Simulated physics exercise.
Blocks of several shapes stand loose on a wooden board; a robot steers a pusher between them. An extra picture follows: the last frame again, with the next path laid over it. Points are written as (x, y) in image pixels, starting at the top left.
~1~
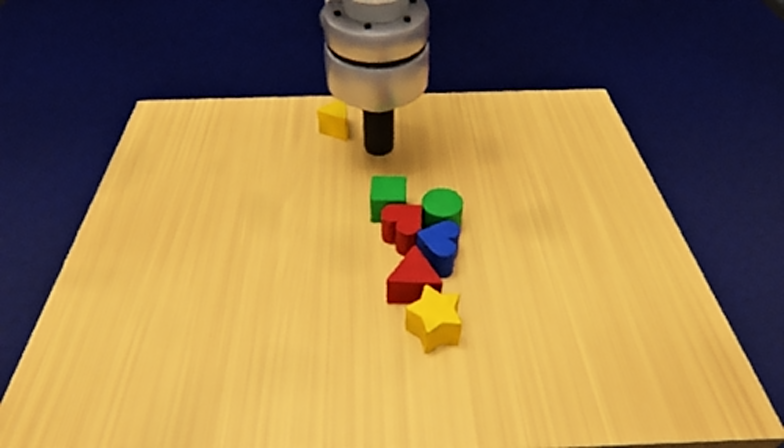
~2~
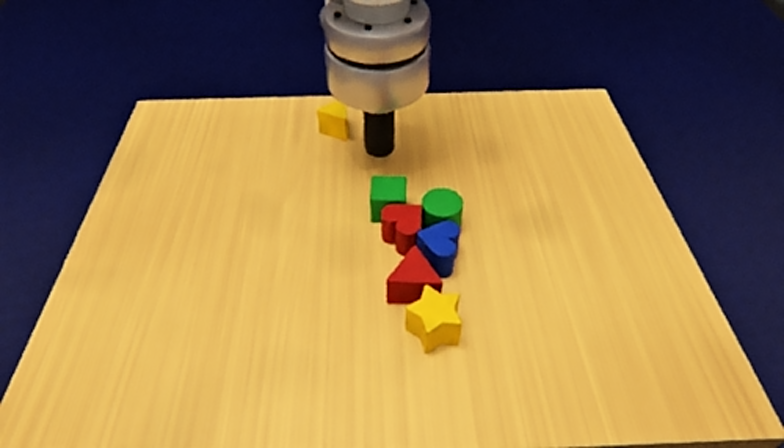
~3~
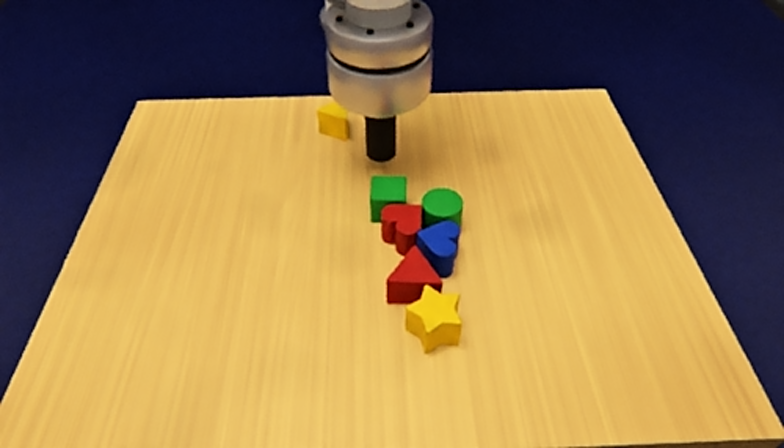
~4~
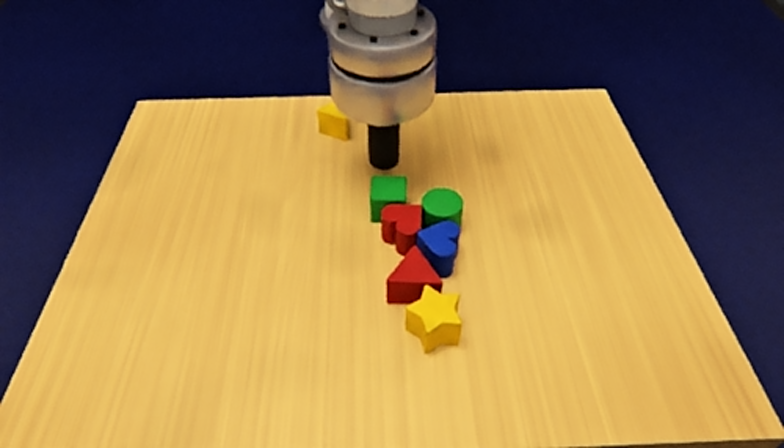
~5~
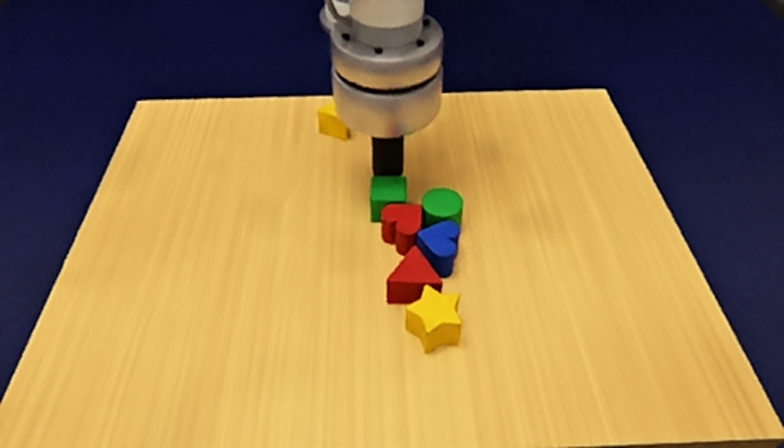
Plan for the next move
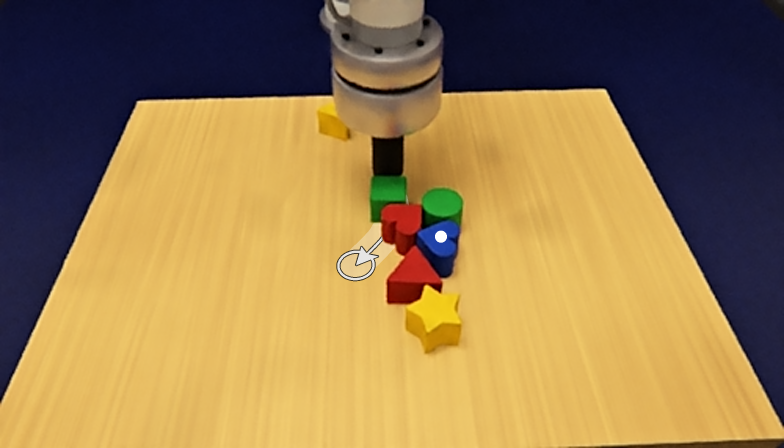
In this clip, a robot's black pusher moves a short way forward over a wooden board, nearing the green square block at the back of a cluster of colourful blocks, while all the blocks stay still.
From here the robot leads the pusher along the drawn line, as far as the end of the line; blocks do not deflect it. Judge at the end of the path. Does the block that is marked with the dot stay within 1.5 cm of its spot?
I expect so.
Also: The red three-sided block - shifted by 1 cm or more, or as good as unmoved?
That block is going to get moved.
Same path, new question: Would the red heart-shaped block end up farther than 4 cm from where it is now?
Yes, I think so.
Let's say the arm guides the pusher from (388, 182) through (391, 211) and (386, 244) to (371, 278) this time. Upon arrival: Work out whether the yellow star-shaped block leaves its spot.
It gets moved.
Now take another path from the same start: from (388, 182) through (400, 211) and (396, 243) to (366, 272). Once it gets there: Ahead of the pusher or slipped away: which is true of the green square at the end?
It stays ahead.
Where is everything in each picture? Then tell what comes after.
In the first frame, pusher's lower end at (379, 147); green square at (389, 187); red heart-shaped block at (404, 216); red three-sided block at (415, 269); blue heart-shaped block at (441, 237).
In the second frame, pusher at (380, 148); blocks still.
In the third frame, pusher at (381, 153); blocks still.
In the fourth frame, pusher at (384, 161); blocks still.
In the fifth frame, pusher at (388, 172); green square at (389, 187); red heart-shaped block at (404, 216); red three-sided block at (415, 269); blue heart-shaped block at (441, 237).
Drawn move, from (388, 182) by way of (393, 209) and (382, 238) to (356, 265); the dot is on the blue heart-shaped block.
The first path, step by step. One third of the way, pusher at (393, 199); green square at (391, 211); red heart-shaped block at (403, 238); red three-sided block at (418, 272), turned 10° clockwise; blue heart-shaped block at (445, 240), turned 20° anticlockwise.
Two thirds of the way, pusher at (382, 229); green square at (383, 243); red heart-shaped block at (400, 271); red three-sided block at (434, 291); blue heart-shaped block at (445, 240), turned 20° anticlockwise.
At the end, pusher at (355, 255); green square at (364, 272), turned 30° anticlockwise; red heart-shaped block at (396, 294), turned 30° anticlockwise; red three-sided block at (442, 296), turned 15° anticlockwise; blue heart-shaped block at (445, 240), turned 20° anticlockwise.
